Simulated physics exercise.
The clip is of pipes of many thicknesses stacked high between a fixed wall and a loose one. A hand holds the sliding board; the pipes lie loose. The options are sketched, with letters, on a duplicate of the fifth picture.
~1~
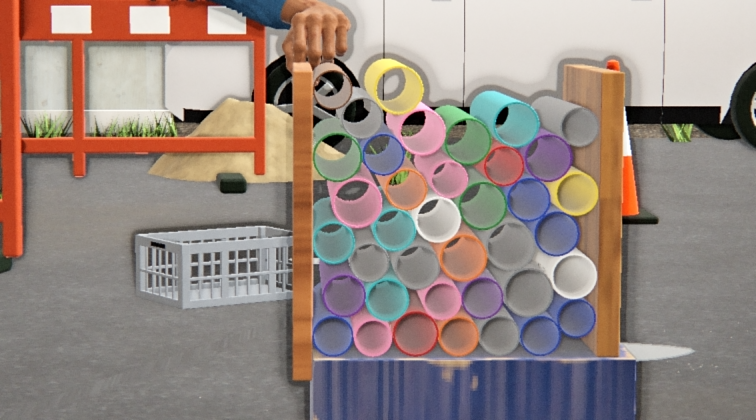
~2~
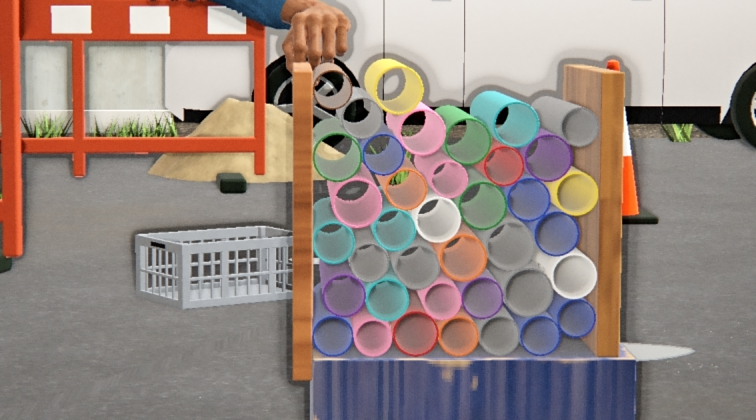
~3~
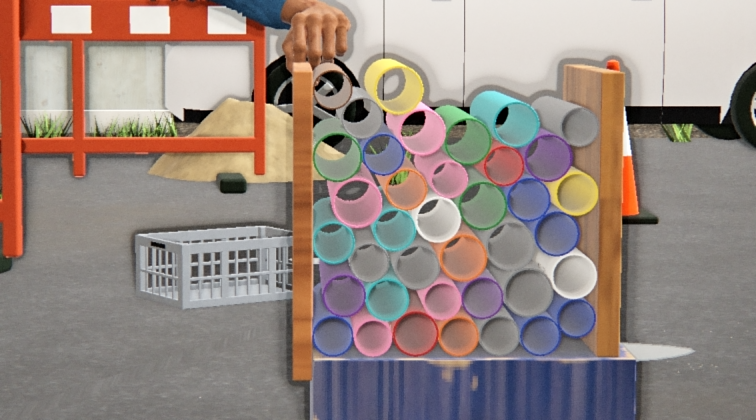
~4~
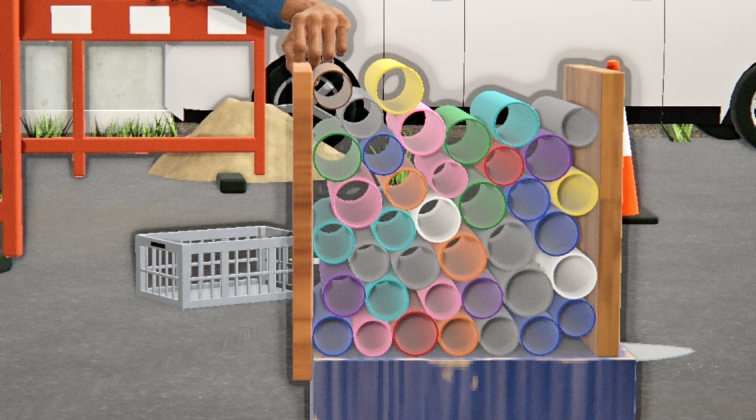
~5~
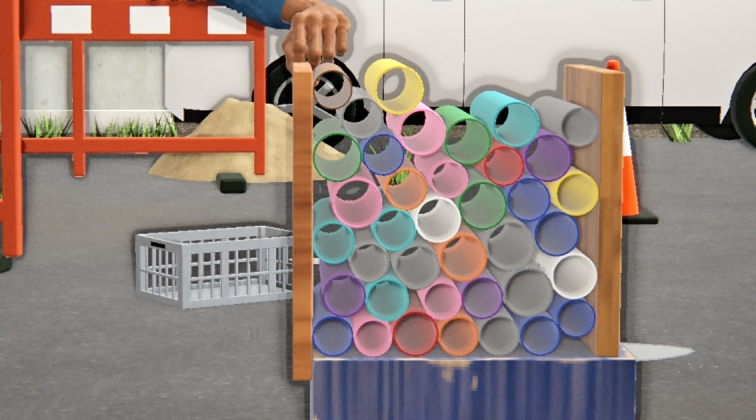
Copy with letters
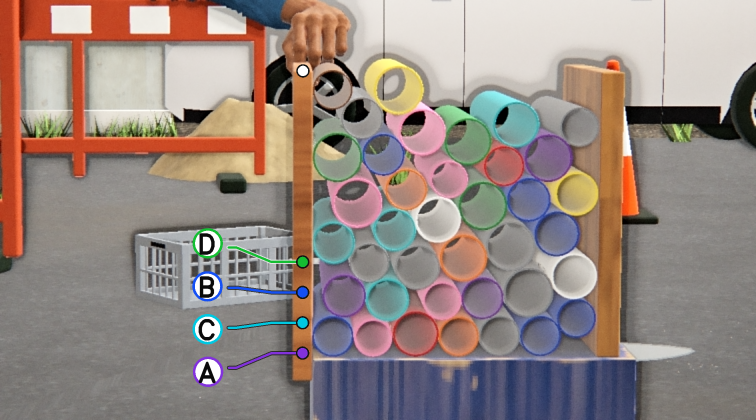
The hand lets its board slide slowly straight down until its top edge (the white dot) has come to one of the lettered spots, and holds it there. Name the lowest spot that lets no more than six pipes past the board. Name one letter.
The lowest mark that will do is D.
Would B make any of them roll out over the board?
Yes, at B.
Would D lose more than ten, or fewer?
Fewer than ten.
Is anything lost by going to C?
Yes, at C.
On the marked copy, A at (303, 353); B at (303, 292); C at (303, 323); D at (303, 262); the white dot at (303, 71).
Following D. Soon after the start, top of the board (313, 153).
Later, top of the board (313, 244).
In the end, top of the board (313, 261), three out over the board.
As for the rest, A more than six out over the board; B more than six out over the board; C more than six out over the board.
